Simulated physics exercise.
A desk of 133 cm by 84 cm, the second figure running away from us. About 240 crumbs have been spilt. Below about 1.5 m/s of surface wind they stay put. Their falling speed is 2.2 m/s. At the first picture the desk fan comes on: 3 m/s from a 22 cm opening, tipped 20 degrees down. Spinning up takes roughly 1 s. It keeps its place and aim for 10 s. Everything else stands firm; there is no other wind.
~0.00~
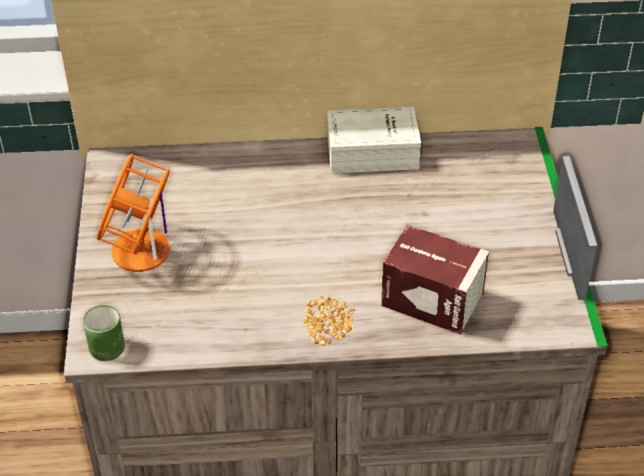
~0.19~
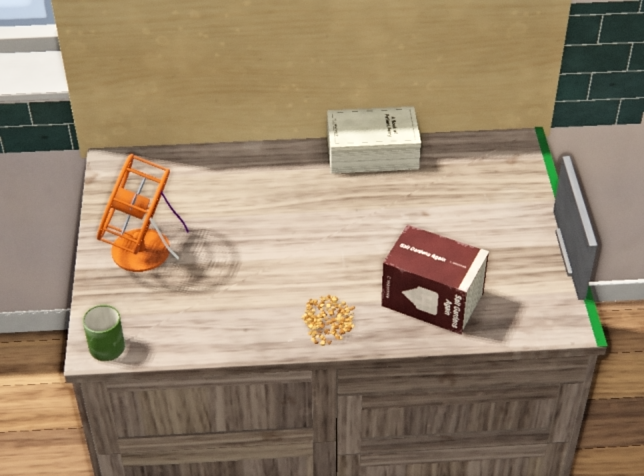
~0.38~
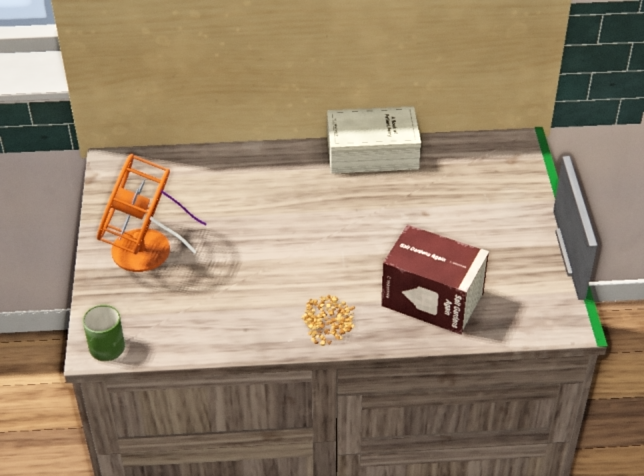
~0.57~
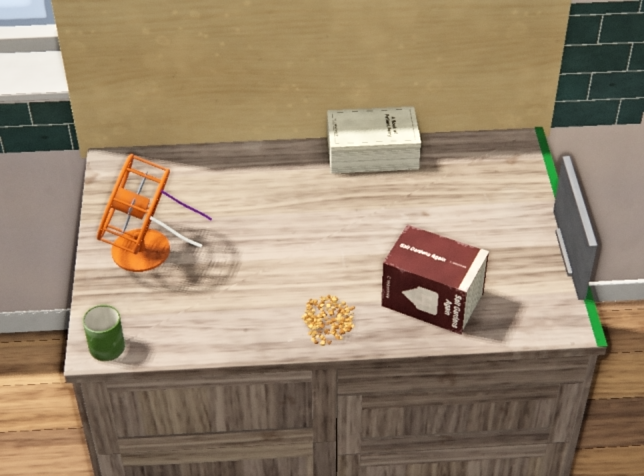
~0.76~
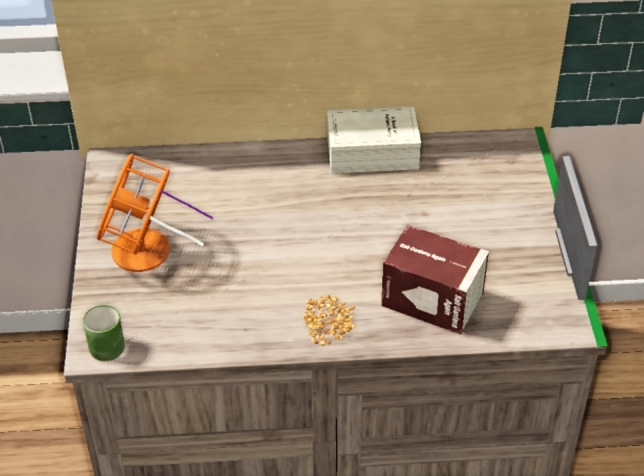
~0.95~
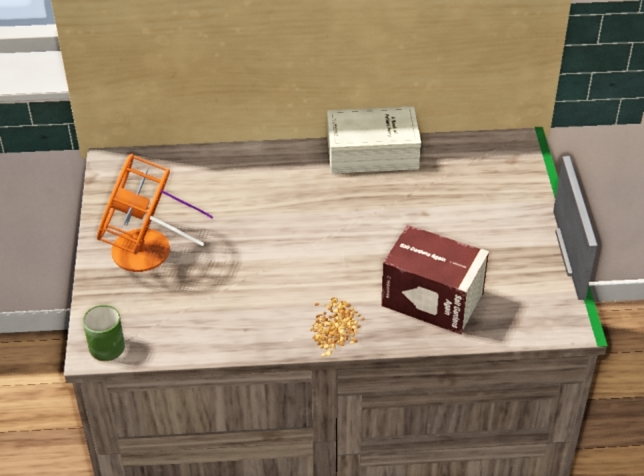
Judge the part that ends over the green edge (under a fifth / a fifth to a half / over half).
The share over the green edge is not even a fifth.
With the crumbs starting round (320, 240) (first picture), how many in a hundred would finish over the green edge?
Then about 90 %.
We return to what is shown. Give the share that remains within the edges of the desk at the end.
About 0 %.
After 2.0 s the count stands so, 0 % are over the green edge.
After 3.2 s the count stands so, 0 % are over the green edge.
After 5.5 s the count stands so, 0 % are over the green edge.
After 10.0 s, at the end, 0 % are over the green edge.
